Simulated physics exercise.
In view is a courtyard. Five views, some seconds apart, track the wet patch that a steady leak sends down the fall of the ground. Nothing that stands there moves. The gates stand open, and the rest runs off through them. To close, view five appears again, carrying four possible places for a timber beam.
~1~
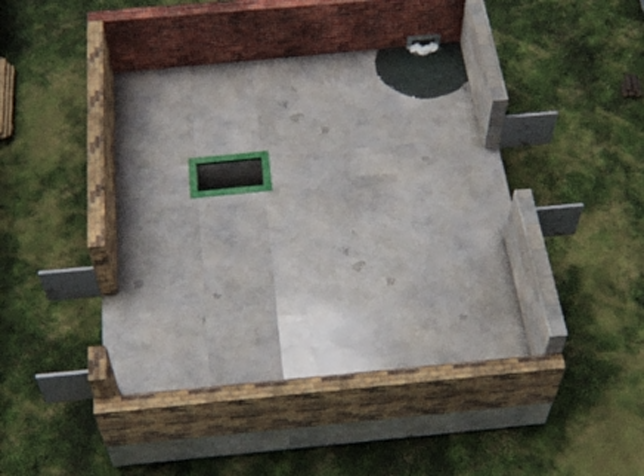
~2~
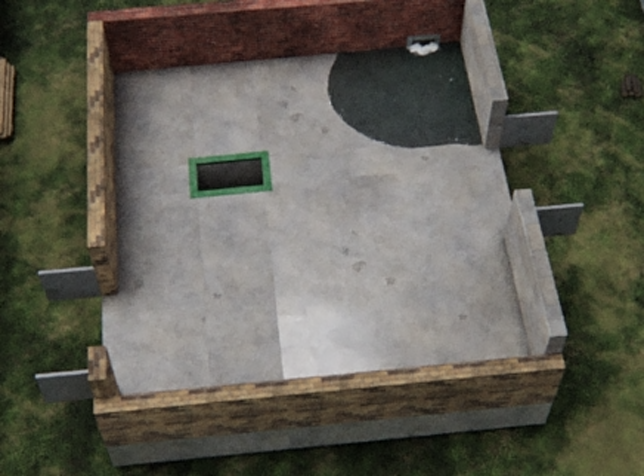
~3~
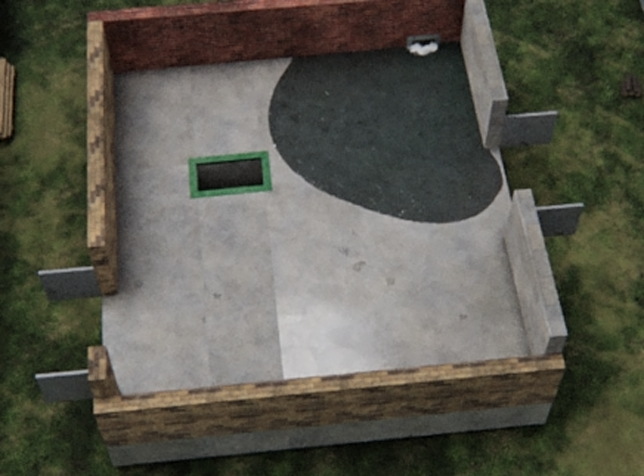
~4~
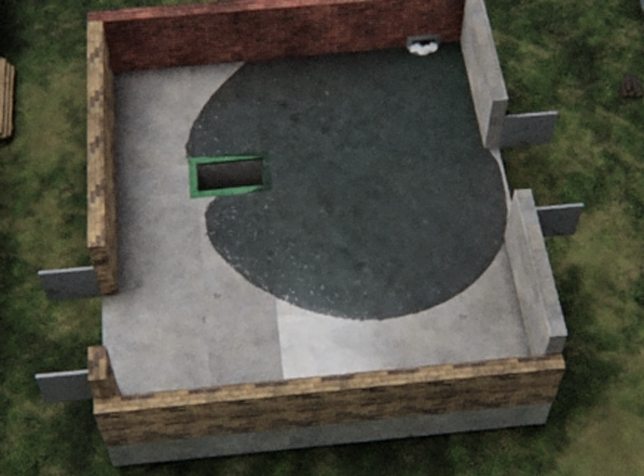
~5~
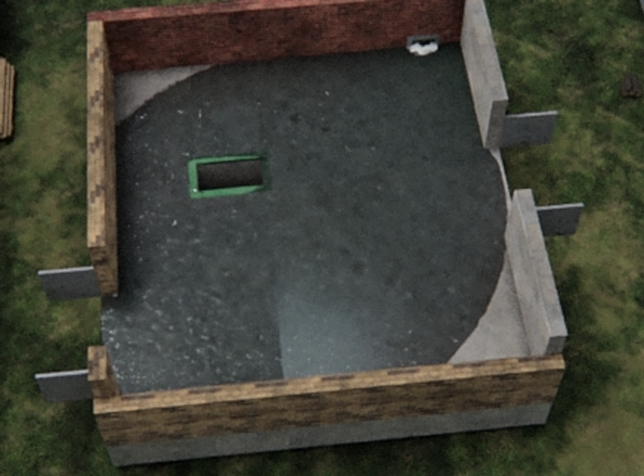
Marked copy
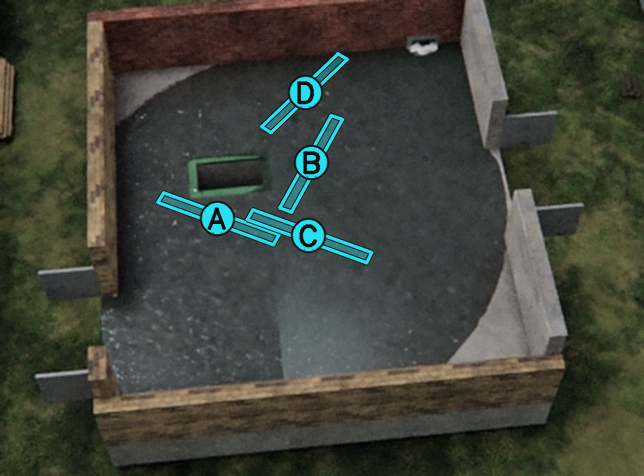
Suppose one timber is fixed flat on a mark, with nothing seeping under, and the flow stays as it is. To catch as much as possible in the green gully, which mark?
C beats the others.
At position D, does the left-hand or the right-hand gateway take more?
The left gate.
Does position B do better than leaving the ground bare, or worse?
Worse.
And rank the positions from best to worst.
The order is C, A, D, B.
On the marked copy, A from (160, 197) to (276, 239); B from (285, 209) to (336, 117); C from (250, 214) to (369, 257); D from (266, 129) to (342, 56).
If A is chosen, about 31 % of the stream goes into the green gully, about 69 % out by the gates.
If B is chosen, about 9 % of the stream goes into the green gully, about 91 % out by the gates.
If C is chosen, about 46 % of the stream goes into the green gully, about 53 % out by the gates.
If D is chosen, about 21 % of the stream goes into the green gully, about 79 % out by the gates.
